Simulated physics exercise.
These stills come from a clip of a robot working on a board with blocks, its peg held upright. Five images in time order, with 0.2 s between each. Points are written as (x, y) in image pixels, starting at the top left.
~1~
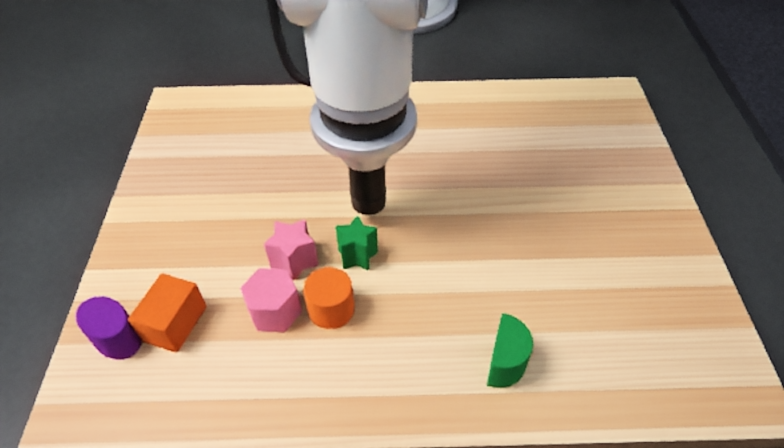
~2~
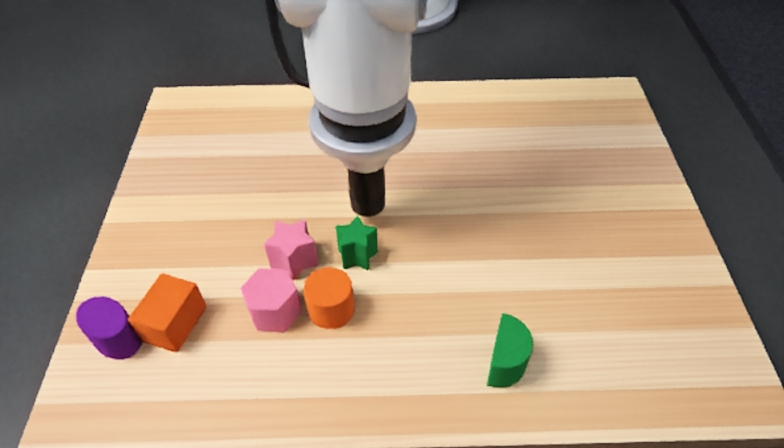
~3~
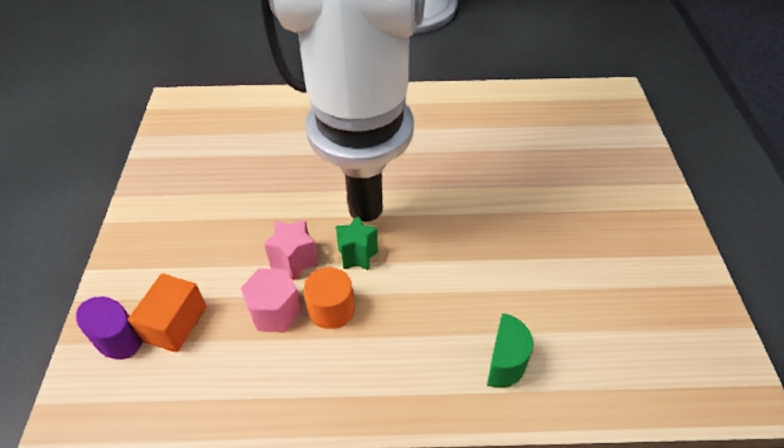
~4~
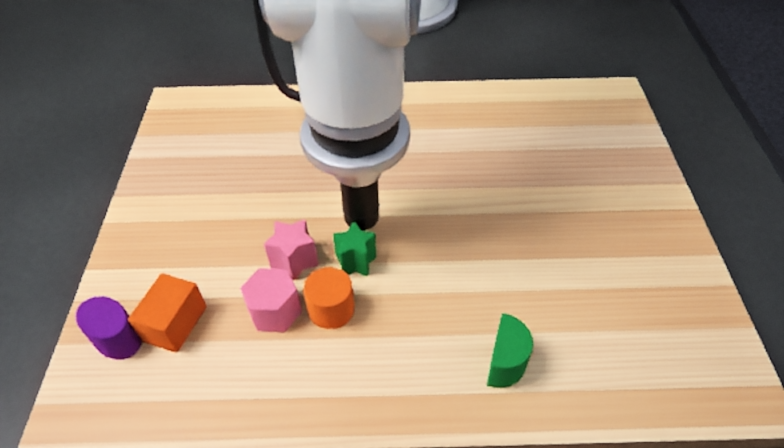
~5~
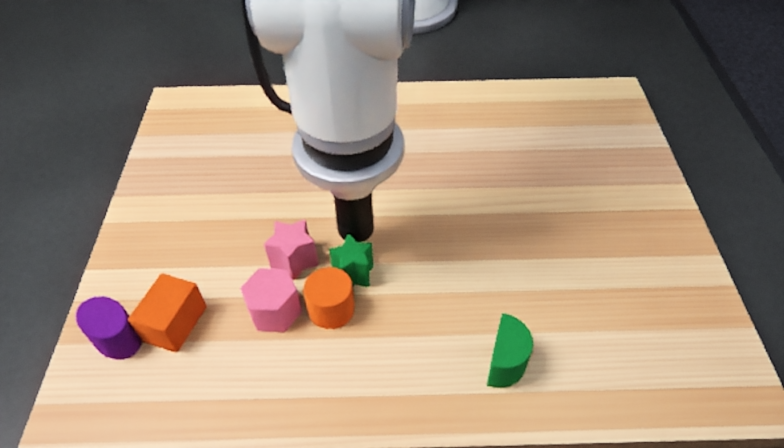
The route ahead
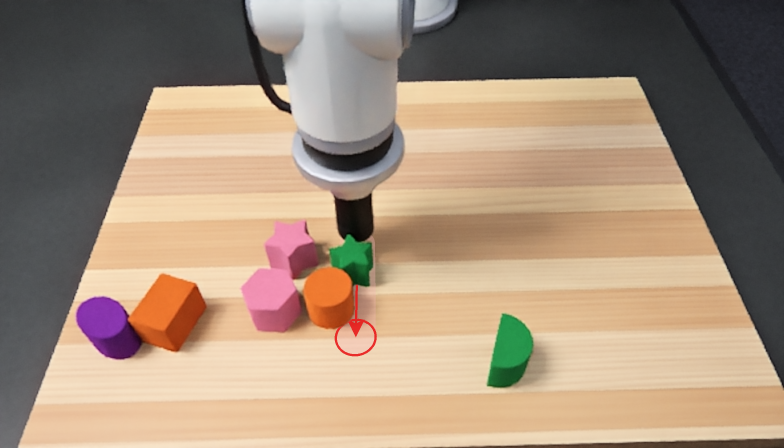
On a striped wooden board scattered with colourful blocks, a white robot arm holds its black peg just behind a green star, barely moving at first. The peg then eases toward the viewer and slightly left, nudging the star a short way closer to the orange round block.
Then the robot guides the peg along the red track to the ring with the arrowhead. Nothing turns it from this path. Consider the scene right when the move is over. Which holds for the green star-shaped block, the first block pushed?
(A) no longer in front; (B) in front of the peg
B: In front of the peg.
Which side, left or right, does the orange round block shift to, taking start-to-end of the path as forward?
Slides right.
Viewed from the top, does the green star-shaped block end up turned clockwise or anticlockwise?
Rotation: Counter-clockwise.
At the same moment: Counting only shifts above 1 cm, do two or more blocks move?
The answer is yes.
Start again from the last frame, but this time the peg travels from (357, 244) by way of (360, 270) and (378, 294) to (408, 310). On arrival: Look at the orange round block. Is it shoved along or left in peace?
That block will leave its spot.
The drawn path runs from (357, 244) directly to (356, 337).
The first path, step by step. One third of the way, peg (356, 259); orange round block (325, 306); green star-shaped block (354, 278), turned 25° anticlockwise.
Two thirds of the way, peg (355, 291); orange round block (315, 339); green star-shaped block (356, 312), turned 30° anticlockwise.
At the end, peg (354, 325); pink star-shaped block not moved; orange round block (306, 355); green star-shaped block (357, 349), turned 35° anticlockwise.
